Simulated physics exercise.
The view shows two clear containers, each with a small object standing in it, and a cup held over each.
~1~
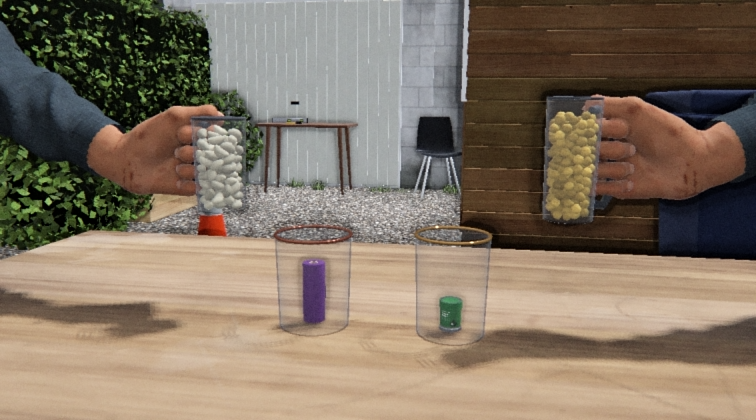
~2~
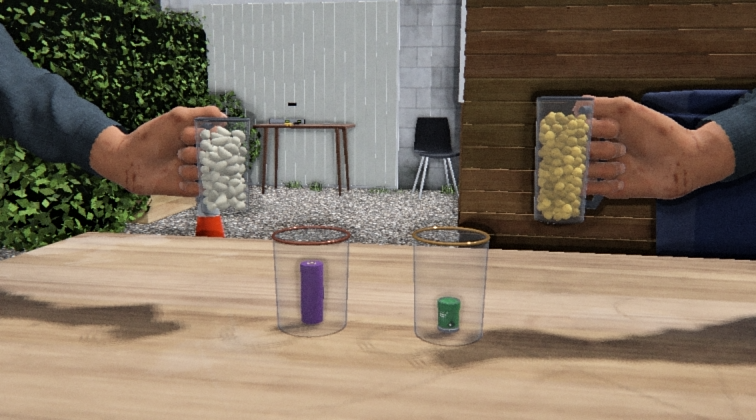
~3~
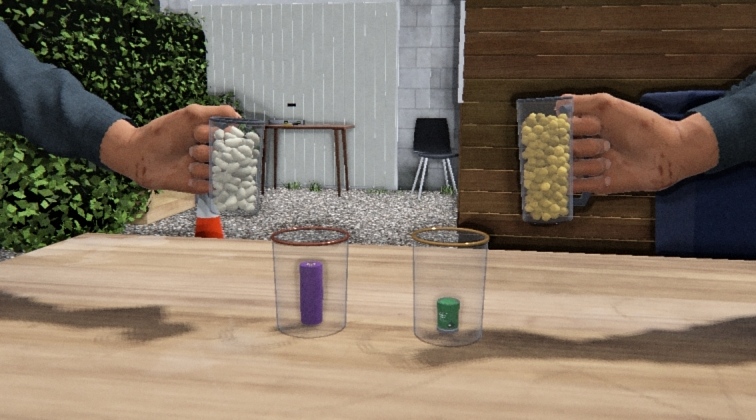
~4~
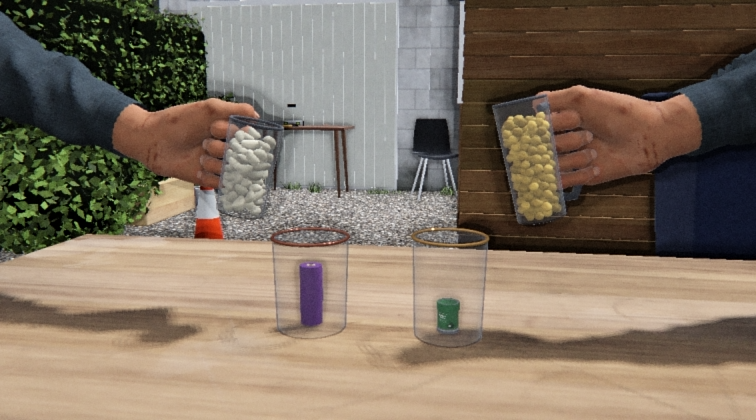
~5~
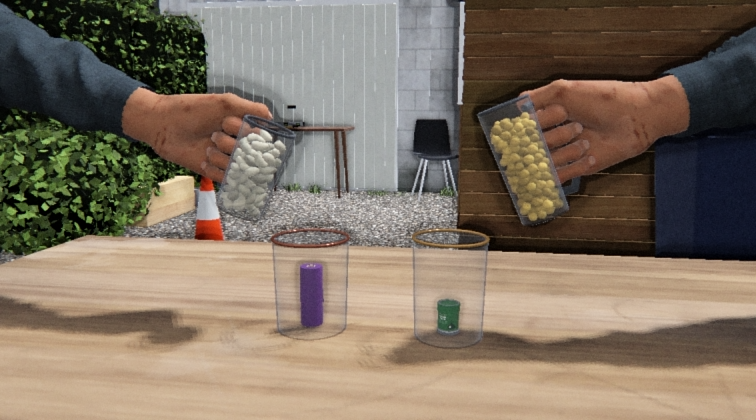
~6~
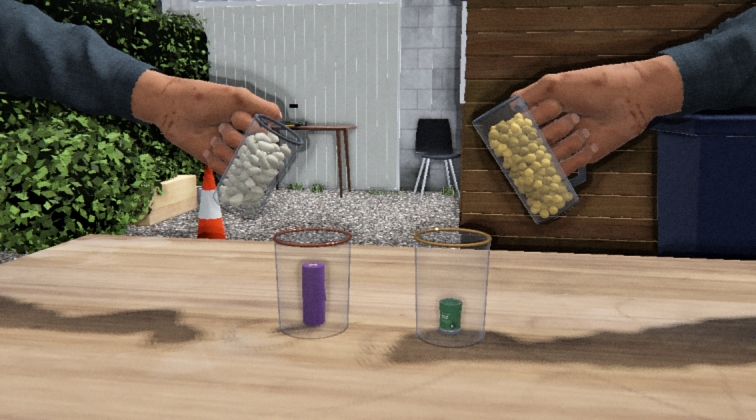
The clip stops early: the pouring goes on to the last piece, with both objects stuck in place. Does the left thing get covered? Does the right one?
Note - left thing top exposed; right thing fully submerged.
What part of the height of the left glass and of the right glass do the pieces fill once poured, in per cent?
I'd say the left reaches about 50 in a hundred of its height, and the right about 50 in a hundred.
Then, 0.37 s on from there, left glass empty, all of its cupful still in the cup; right glass empty, all of its cupful still in the cup.
Then, 0.76 s on from there, left glass nearly empty, nearly all of its cupful still in the cup; right glass nearly empty, nearly all of its cupful still in the cup.
Then, 1.23 s on from there, left glass a third full, none of its cupful still in the cup; right glass half full, a stray few of its cupful still in the cup.
In the end, left glass half full (surface near (313, 280)), nothing beside it; right glass half full (surface near (451, 282)), nothing beside it; the left thing is still showing; the right thing is covered.
